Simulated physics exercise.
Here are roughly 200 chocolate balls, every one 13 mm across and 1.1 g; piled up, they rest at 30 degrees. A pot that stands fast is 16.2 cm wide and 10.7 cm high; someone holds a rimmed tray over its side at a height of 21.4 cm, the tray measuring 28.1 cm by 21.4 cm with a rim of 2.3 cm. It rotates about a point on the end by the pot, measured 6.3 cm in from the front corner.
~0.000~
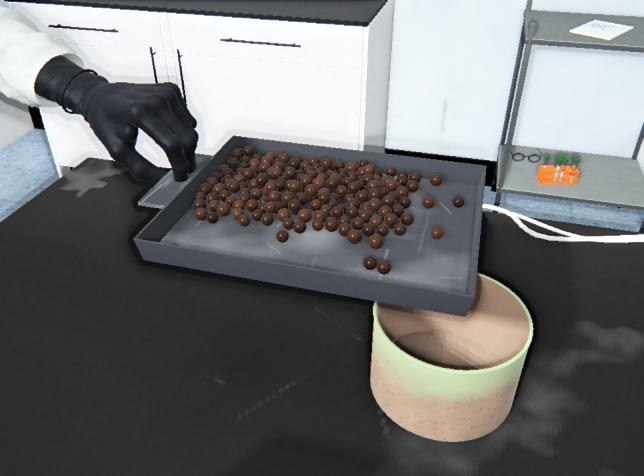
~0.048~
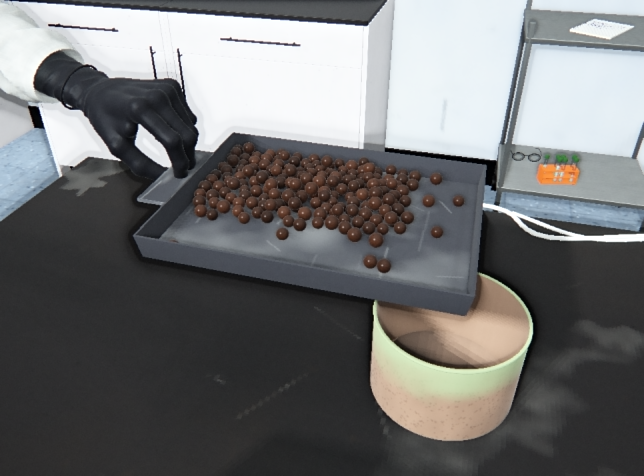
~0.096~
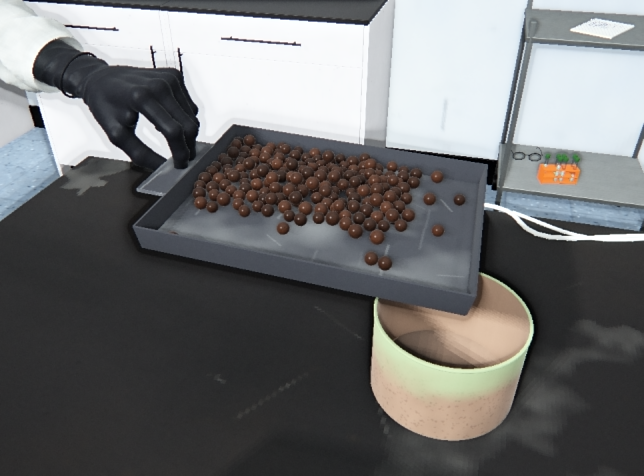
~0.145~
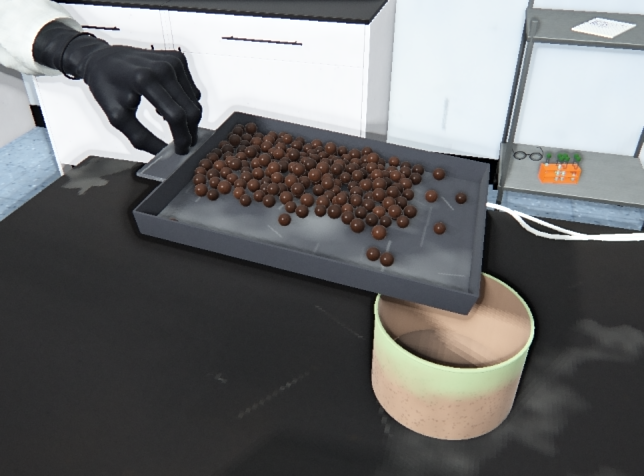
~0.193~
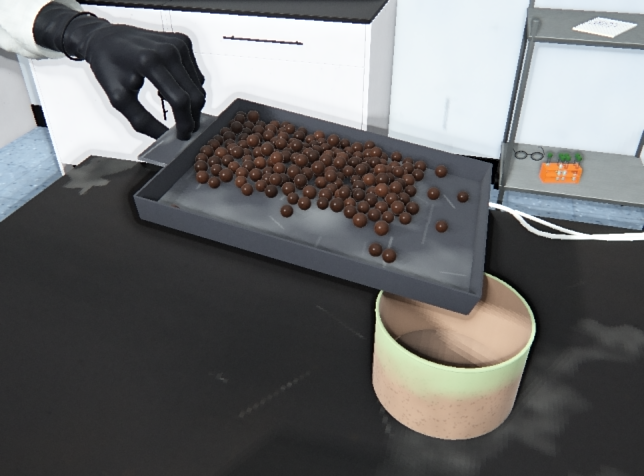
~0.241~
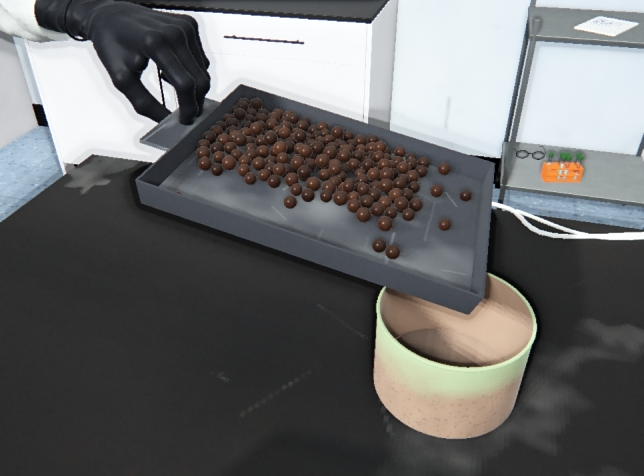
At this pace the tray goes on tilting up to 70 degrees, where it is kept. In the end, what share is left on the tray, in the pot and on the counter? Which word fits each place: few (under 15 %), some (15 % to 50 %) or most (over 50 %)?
Left on the tray gets most; pot gets few; counter gets few.
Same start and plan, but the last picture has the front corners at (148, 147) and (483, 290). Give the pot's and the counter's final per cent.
Split: Pot = 5, counter = 30.
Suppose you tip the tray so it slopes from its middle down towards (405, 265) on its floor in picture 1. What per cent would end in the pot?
Something like 0 per cent of the pieces.
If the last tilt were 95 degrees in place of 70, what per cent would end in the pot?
Roughly 25 percent.
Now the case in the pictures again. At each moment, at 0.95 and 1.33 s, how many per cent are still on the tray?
Close to 95 at the first time and 95 at the second.
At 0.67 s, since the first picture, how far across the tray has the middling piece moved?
Displacement on the tray: About 9 cm.
After 0.67 s, tilt 40 degrees; the tray holds 100 %, the pot 0 %.
After 0.95 s, tilt 59 degrees; the tray holds 95 %, the pot 0 %.
After 1.33 s, tilt 70 degrees; the tray holds 95 %, the pot 0 %.
At rest (2.0 s), tray 95 %, pot 0 %, counter 5 %.
